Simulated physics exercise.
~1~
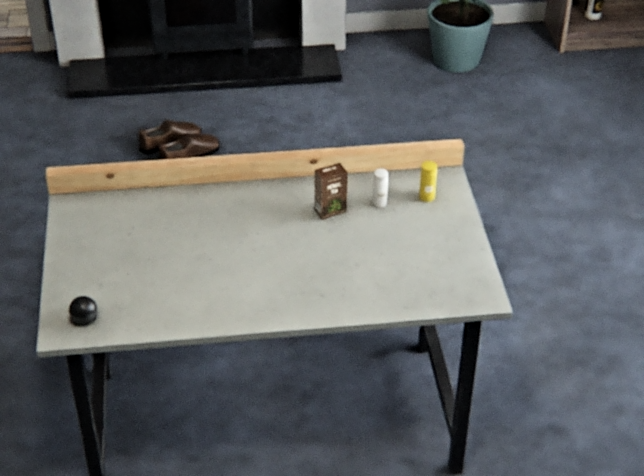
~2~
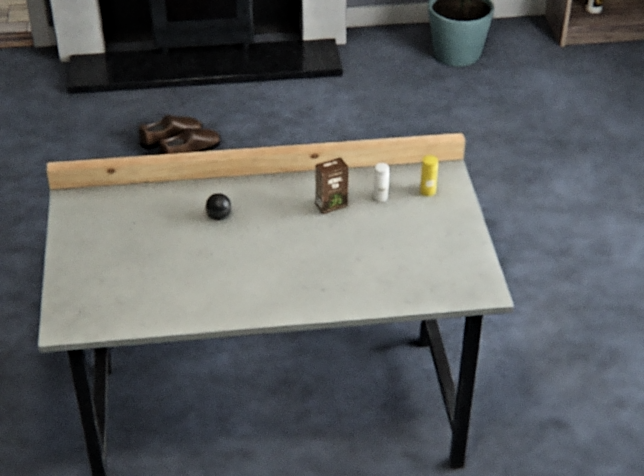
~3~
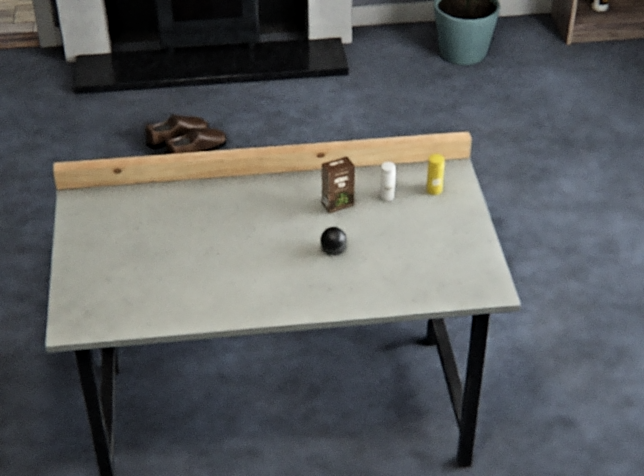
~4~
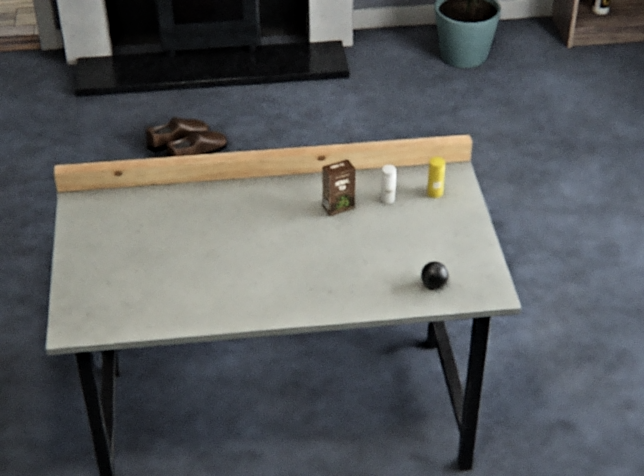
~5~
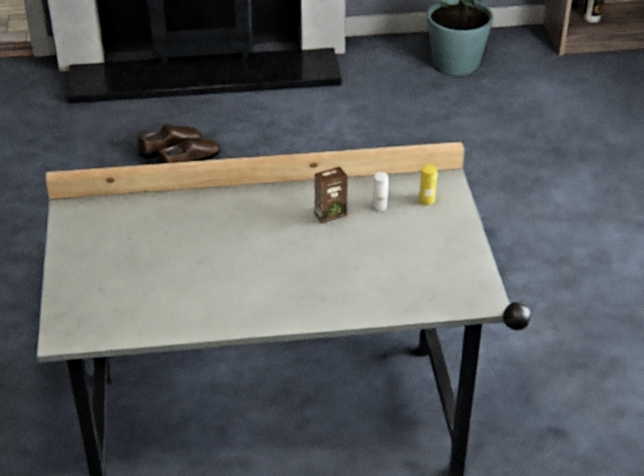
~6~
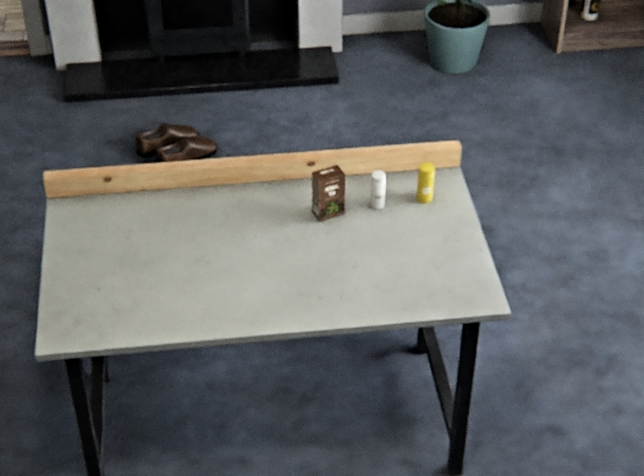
The video shows a black ball rolling across a grey table toward the wooden rail at the back, then rebounding and rolling right past a brown carton, a white shaker and a yellow shaker, which stay upright, before it leaves the right edge and disappears from view.
